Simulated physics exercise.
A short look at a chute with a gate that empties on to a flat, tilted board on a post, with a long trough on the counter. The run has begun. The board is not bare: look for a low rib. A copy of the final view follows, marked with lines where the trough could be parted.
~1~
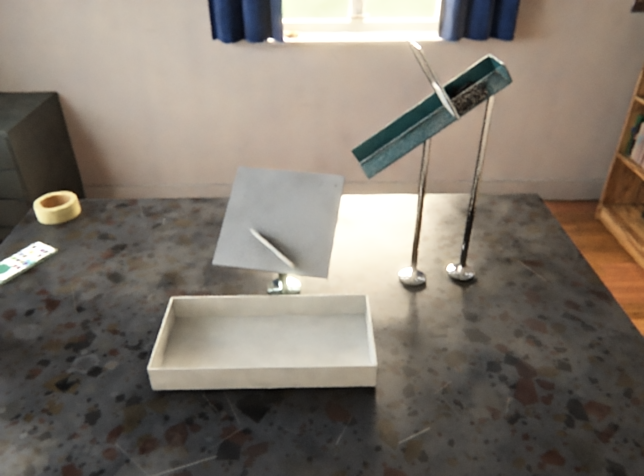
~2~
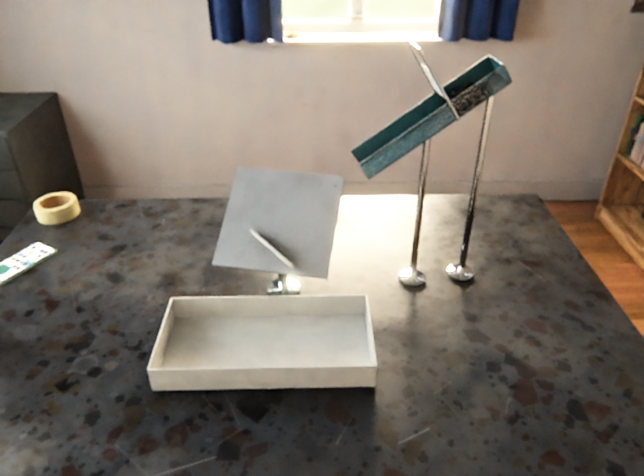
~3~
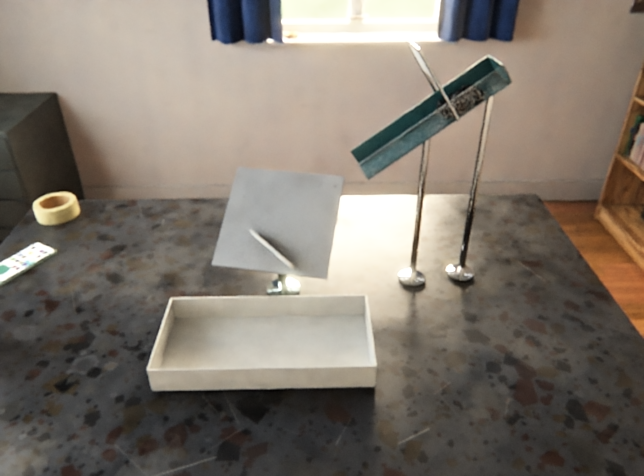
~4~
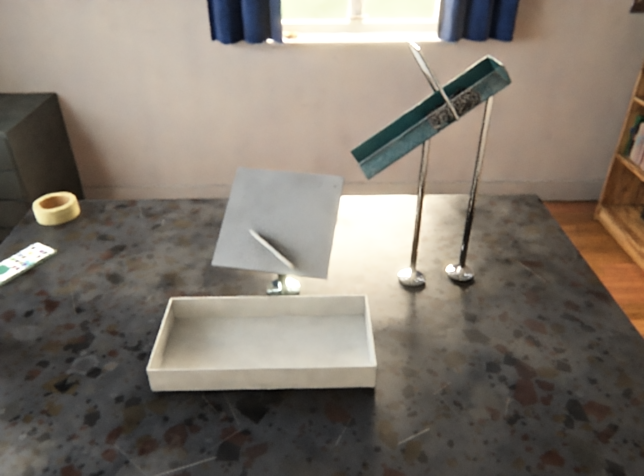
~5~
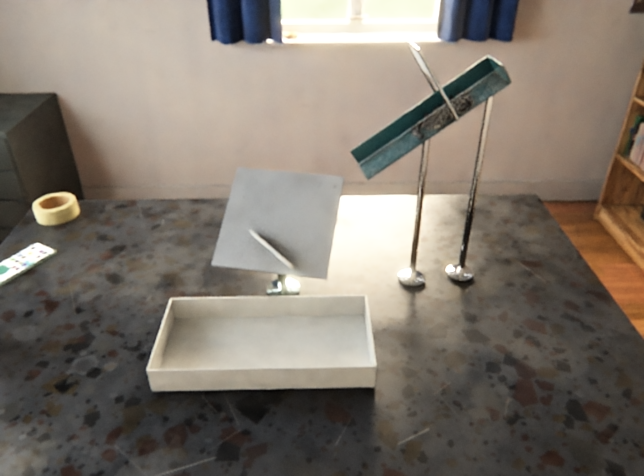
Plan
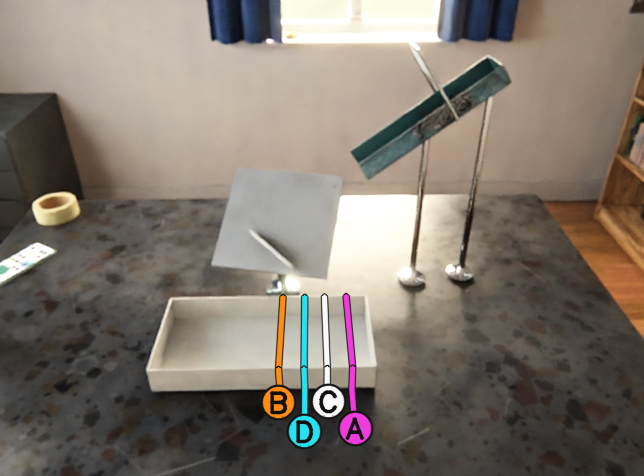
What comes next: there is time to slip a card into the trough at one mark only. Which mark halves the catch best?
The best line is D.
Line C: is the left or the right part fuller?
More lands on the left.
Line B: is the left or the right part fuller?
The right side.
On the marked copy, line A crosses the front rim at (352, 366); line B crosses the front rim at (278, 368); line C crosses the front rim at (327, 367); line D crosses the front rim at (304, 367).
Choosing A, of what is caught, every piece on the left of the divider, not one piece on the right.
Choosing B, of what is caught, about a tenth on the left of the divider, almost all on the right.
Choosing C, of what is caught, almost all on the left of the divider, just a few on the right.
Choosing D, of what is caught, roughly half on the left of the divider, roughly half on the right.
